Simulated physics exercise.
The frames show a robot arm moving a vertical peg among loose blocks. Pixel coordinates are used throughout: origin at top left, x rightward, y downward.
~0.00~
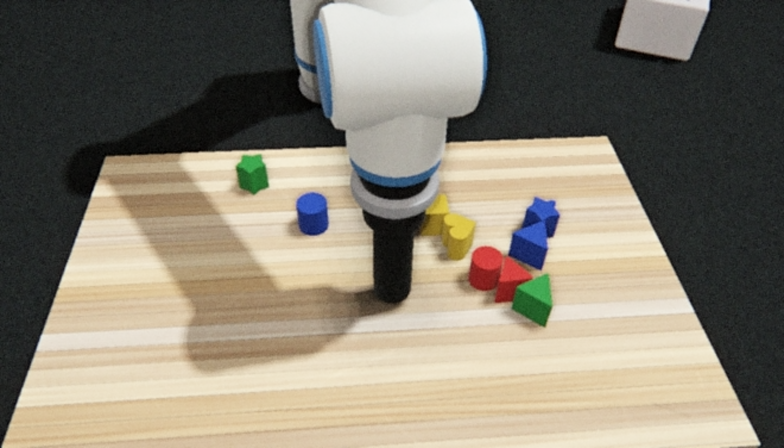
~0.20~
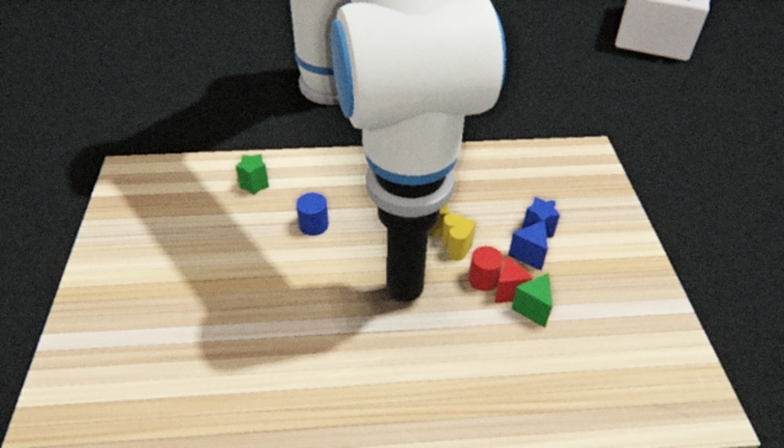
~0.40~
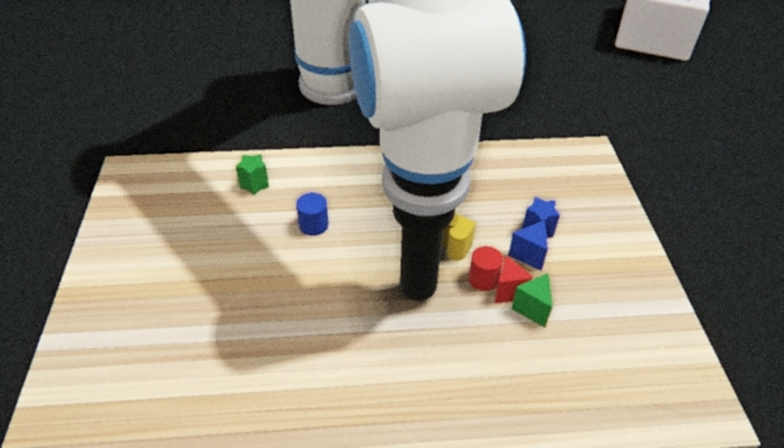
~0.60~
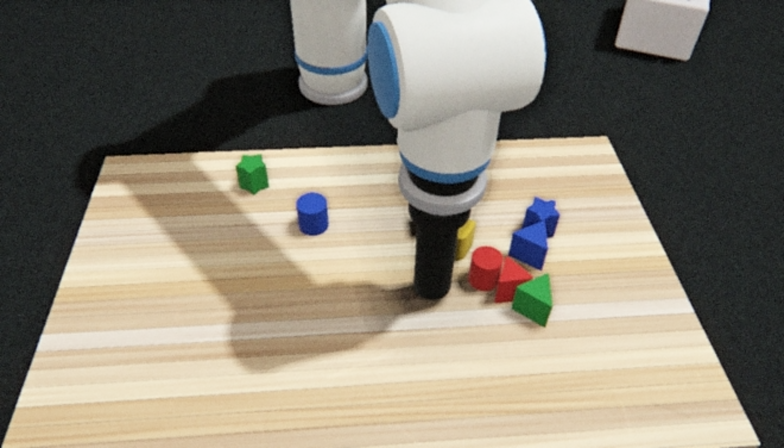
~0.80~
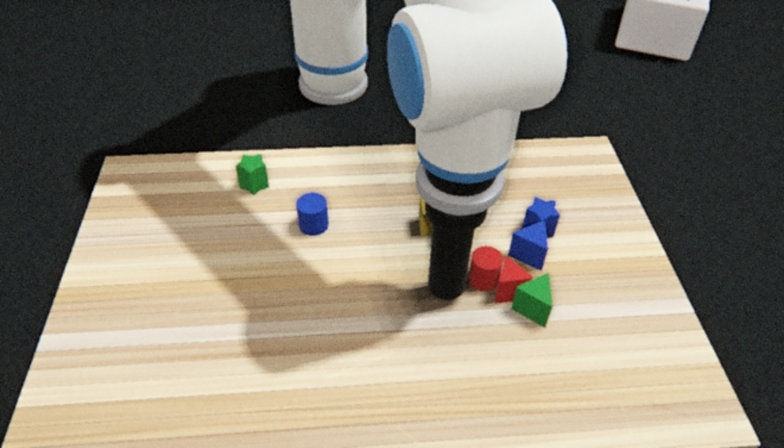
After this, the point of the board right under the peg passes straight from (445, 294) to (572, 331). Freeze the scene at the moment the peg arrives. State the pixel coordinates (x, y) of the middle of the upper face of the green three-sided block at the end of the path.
It is going to be at (595, 289).
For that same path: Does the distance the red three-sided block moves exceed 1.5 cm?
Going by the path, yes.
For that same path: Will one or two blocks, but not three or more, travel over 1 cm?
The answer is yes.
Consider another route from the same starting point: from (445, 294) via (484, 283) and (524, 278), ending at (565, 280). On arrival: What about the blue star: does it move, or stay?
It moves.
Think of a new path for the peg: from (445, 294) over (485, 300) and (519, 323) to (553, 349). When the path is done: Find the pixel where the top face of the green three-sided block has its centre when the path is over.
Its top middle: (569, 300).
On the path given first. One third of the way, peg (488, 299); red circle (492, 256); red three-sided block (521, 269).
Two thirds of the way, peg (532, 311); red circle (492, 256); red three-sided block (534, 272), turned 85° anticlockwise; green three-sided block (574, 289), turned 30° anticlockwise.
At the end, peg (575, 324); yellow heart unmoved; red circle (492, 256); red three-sided block (534, 272), turned 85° anticlockwise; green three-sided block (595, 289), turned 110° anticlockwise.
